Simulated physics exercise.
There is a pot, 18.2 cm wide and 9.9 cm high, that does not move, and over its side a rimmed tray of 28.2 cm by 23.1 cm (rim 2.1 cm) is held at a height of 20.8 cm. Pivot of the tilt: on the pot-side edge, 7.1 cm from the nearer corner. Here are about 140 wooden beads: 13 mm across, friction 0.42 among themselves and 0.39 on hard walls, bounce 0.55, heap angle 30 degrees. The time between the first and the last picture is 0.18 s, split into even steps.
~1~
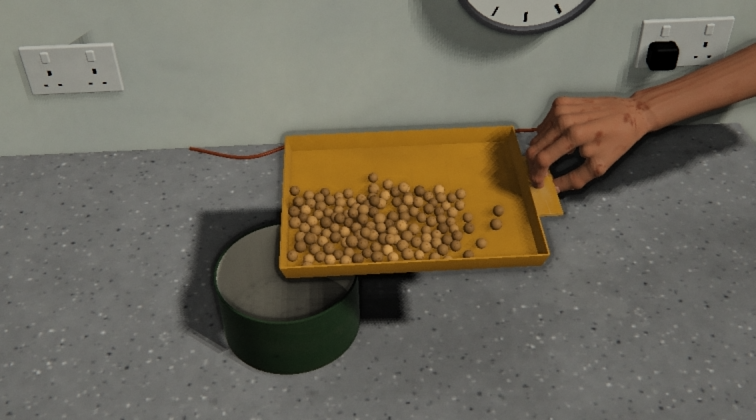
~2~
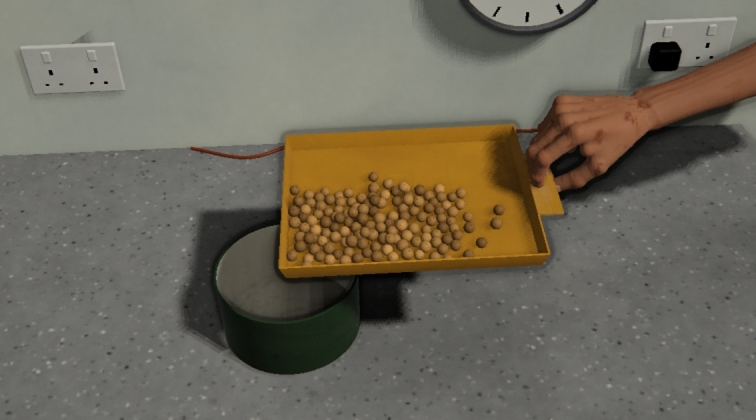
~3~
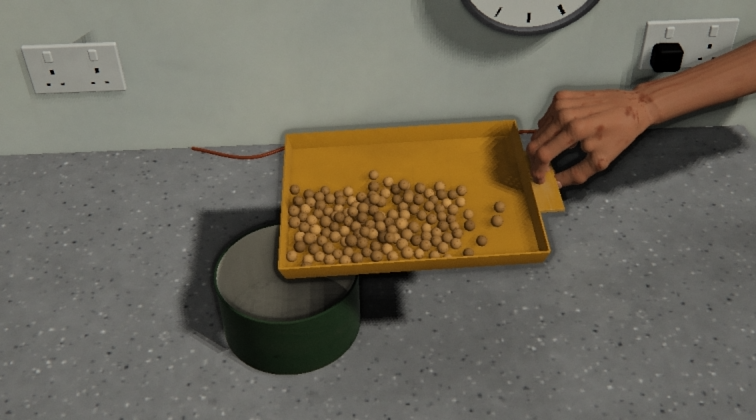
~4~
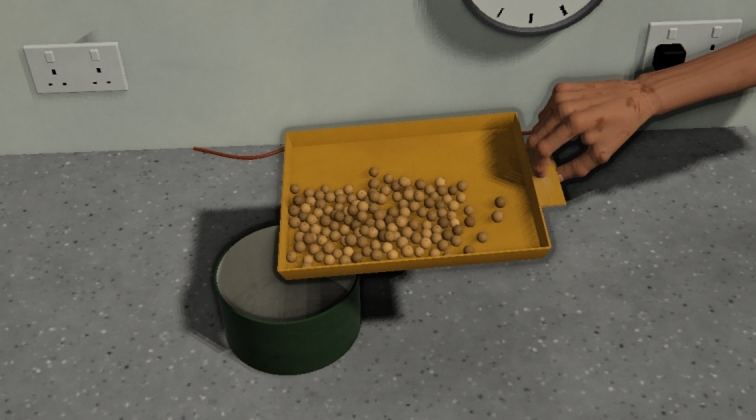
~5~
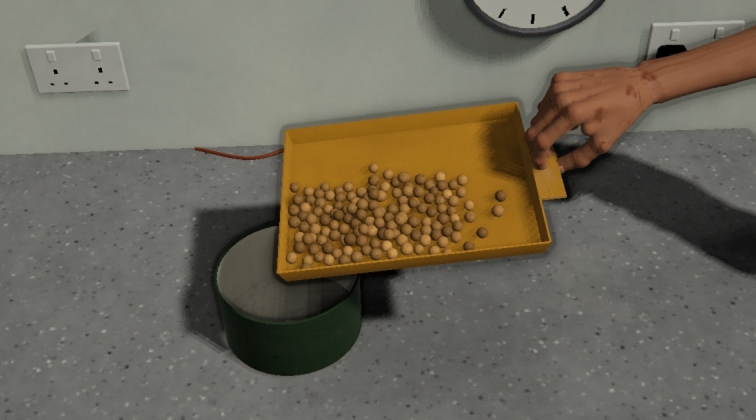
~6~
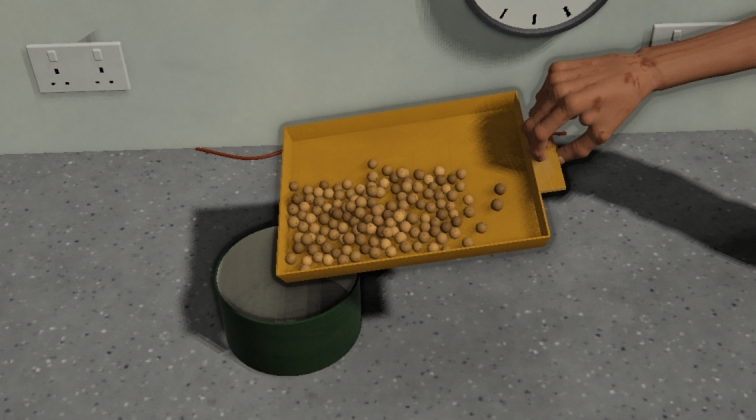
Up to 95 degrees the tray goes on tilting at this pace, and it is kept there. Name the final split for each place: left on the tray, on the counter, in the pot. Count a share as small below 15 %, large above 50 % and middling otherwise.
Tray: Small. Counter: Large. Pot: Small.
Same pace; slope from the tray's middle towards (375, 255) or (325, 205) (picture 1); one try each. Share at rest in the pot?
The share comes to about 0 in a hundred, then about 65 in a hundred.
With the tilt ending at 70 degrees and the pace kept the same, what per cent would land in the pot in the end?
5 per cent.
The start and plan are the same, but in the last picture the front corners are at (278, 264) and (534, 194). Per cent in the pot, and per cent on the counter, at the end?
Pot 50, counter 50.
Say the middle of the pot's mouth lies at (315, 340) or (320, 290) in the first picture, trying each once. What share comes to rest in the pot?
Try one: ~ 90 %; try two: ~ 20 %.
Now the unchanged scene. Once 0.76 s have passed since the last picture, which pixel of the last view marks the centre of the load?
Around (311, 221).
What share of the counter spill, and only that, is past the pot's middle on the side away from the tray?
Estimate: Roughly 80 per cent of the pieces.
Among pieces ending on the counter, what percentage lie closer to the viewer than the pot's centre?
Share: Roughly 100 %.
Then, 0.45 s after the last picture, tilt 50 degrees; the tray holds 100 %, the pot 0 %.
Then, 0.76 s after the last picture, tilt 78 degrees; the tray holds 95 %, the pot 0 %.
Then, 1.16 s after the last picture, tilt 95 degrees; the tray holds 5 %, the pot 0 %.
In the end, tray 0 %, counter 95 %, pot 5 %.
